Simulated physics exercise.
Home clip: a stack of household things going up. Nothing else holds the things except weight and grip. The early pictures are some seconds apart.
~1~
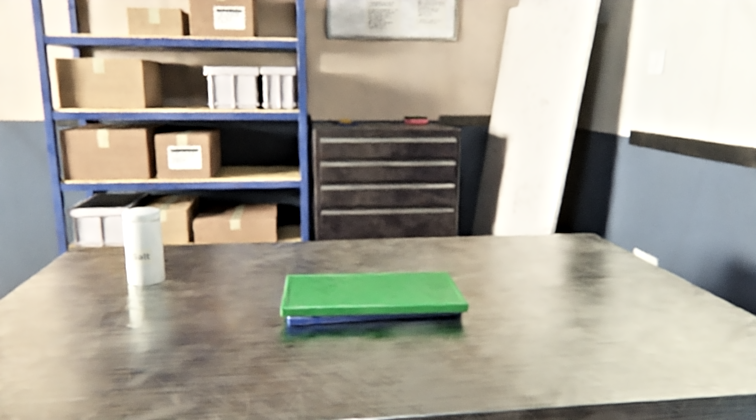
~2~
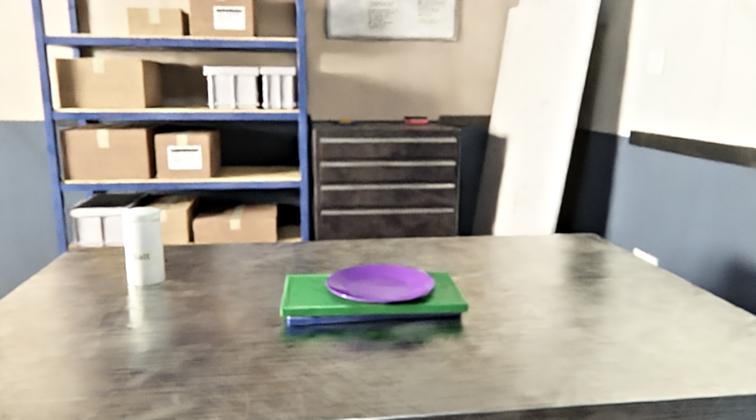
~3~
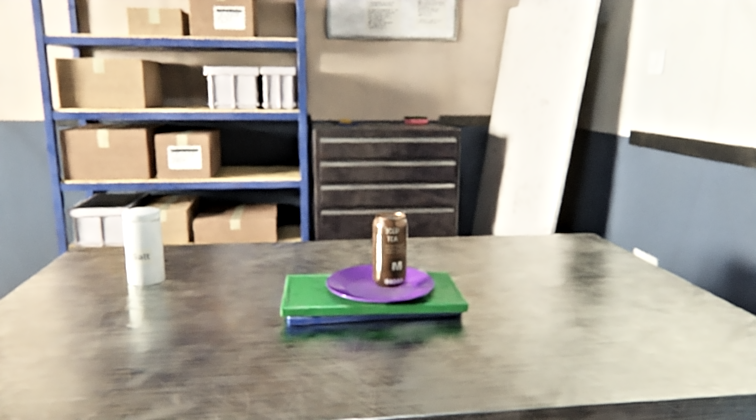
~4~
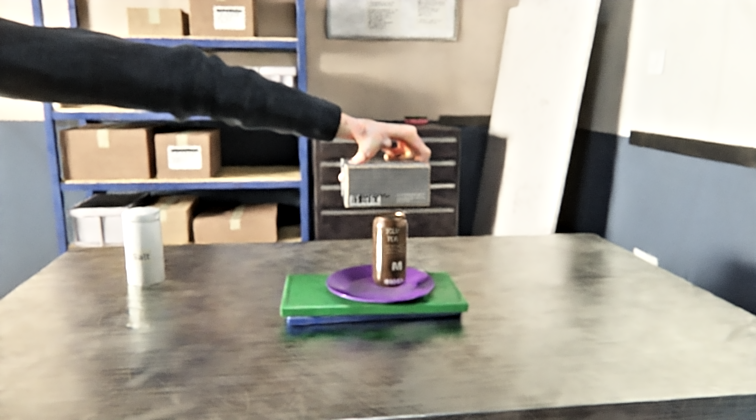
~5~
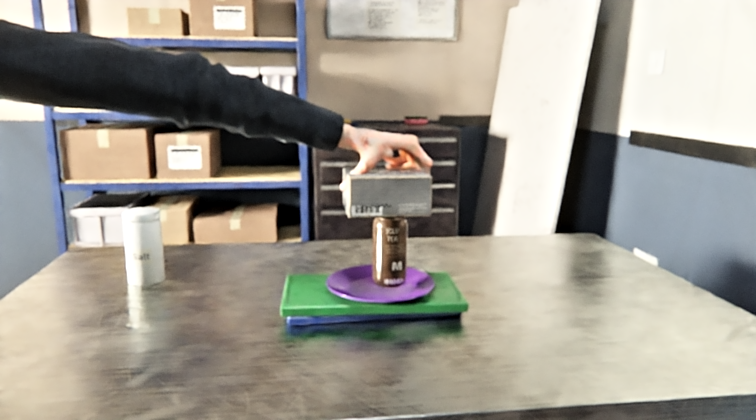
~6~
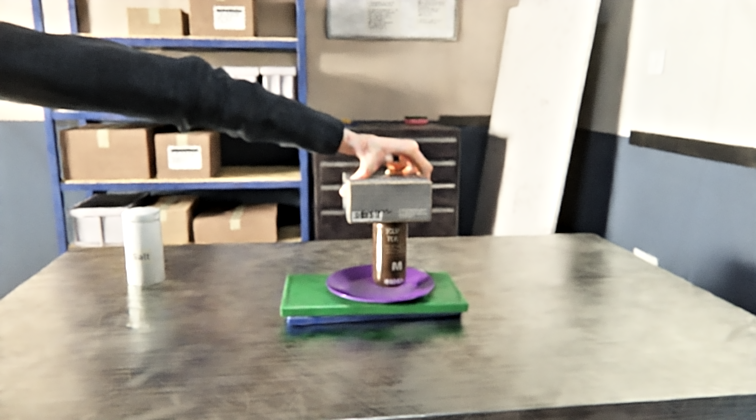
A green tray lies over a blue layer at the centre of a grey tabletop, seen from a fixed, level view in a storage room with shelves of boxes behind. A white jar stands at left as a purple plate, then a brown can, appear stacked on the tray. From the left, a dark-sleeved arm lowers a grey box a short way onto the can, its hand still gripping the box.
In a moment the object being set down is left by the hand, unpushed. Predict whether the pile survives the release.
It survives.
Then, 0.60 s past the last view, things are still on the move.
Then, 1.50 s past the last view, nothing moves.
Then, 2.40 s past the last view, grey box resting near (385, 197).
Finally, all 6 still in place. Final places as the last picture's camera would see them, grey box near (386, 197). The pile stays up.
